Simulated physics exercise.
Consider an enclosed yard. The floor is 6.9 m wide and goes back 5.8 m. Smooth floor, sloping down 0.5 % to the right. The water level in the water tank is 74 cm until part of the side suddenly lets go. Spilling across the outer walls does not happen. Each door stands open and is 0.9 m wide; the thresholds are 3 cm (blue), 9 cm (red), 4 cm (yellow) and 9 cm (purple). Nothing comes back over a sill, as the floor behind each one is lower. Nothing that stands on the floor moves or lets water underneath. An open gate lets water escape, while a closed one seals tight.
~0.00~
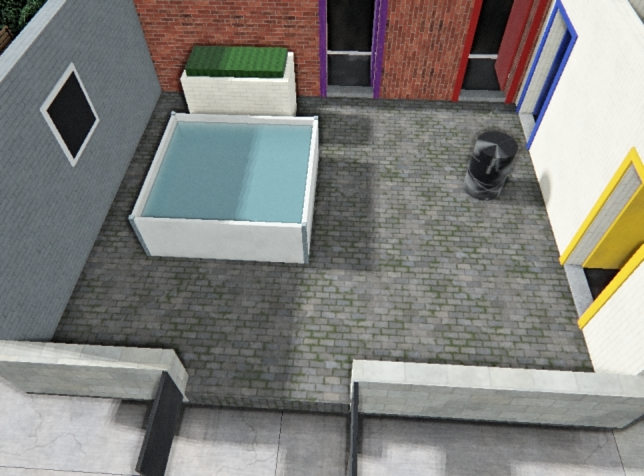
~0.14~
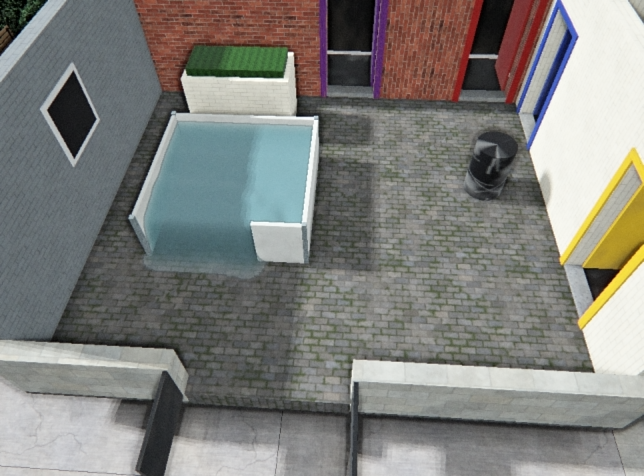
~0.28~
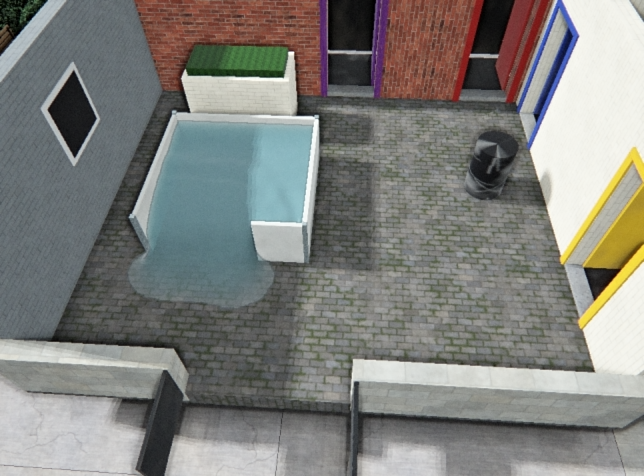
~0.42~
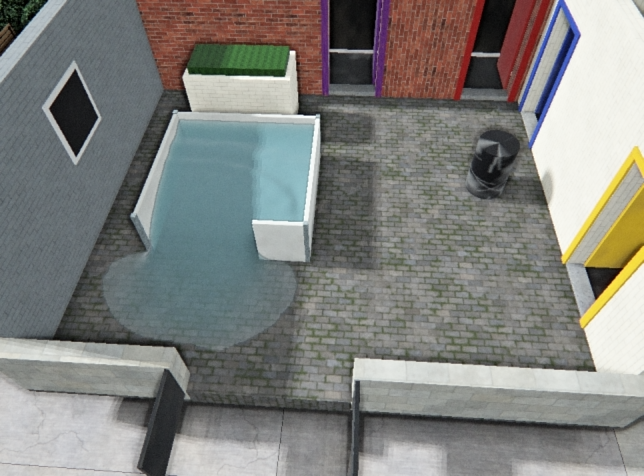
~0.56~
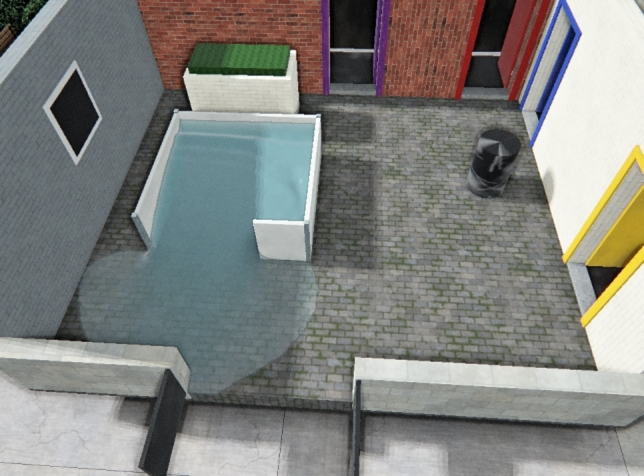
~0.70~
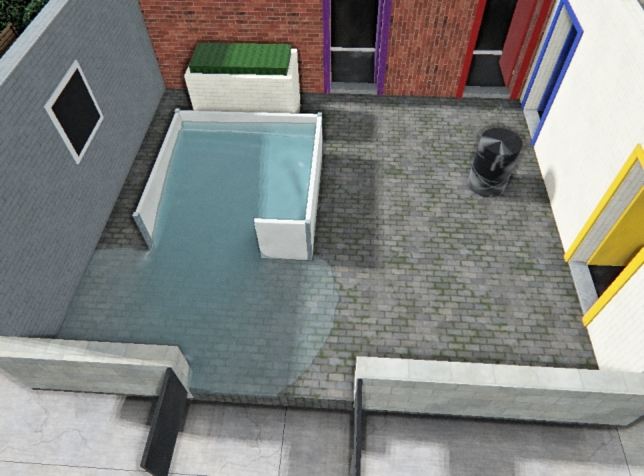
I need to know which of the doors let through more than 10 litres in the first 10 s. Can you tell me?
Blue door: Tops the amount; red door: Falls short; yellow door: Tops the amount; purple door: Falls short.
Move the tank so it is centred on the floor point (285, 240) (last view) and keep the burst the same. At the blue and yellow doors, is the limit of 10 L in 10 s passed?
Result - blue door does not exceed it, yellow door does not exceed it.
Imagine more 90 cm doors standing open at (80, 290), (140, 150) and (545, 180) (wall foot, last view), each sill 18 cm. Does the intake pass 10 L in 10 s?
Well, the first is on the high side, the second is on the low side, and the third is on the low side.
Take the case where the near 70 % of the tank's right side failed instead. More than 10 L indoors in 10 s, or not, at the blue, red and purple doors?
Then: Blue beyond it, red beyond it, purple short of it.
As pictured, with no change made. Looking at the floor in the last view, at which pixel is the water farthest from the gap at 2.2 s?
That's around (481, 389) in the last picture.
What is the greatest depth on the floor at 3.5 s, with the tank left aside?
Roughly 26 cm.
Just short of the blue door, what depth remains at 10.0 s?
Depth: Approx. 8.0 cm.
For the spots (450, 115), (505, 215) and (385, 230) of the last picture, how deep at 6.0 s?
First spot near 3 cm, second near 0 cm, third near 1 cm.
After 1.4 s water covers 20 % of the floor and is deepest (66 cm) near (46, 362); blue door not reached, red door not reached, yellow door not reached, purple door not reached.
After 2.2 s water covers 20 % of the floor and is deepest (50 cm) near (158, 369); blue door not reached, red door not reached, yellow door not reached, purple door not reached.
After 3.5 s water covers 35 % of the floor and is deepest (26 cm) near (88, 364); blue door not reached, red door not reached, yellow door not reached, purple door not reached.
After 6.0 s water covers 65 % of the floor and is deepest (21 cm) near (165, 93); blue door not reached, red door 1 cm at the sill, 0 L in, yellow door 9 cm at the sill, 8 L in, purple door 7 cm at the sill, 0 L in.
After 10.0 s water covers 85 % of the floor and is deepest (10 cm) near (143, 142); blue door 8 cm at the sill, 64 L in, red door 9 cm at the sill, 0 L in, yellow door 7 cm at the sill, 42 L in, purple door 3 cm at the sill, 0 L in.
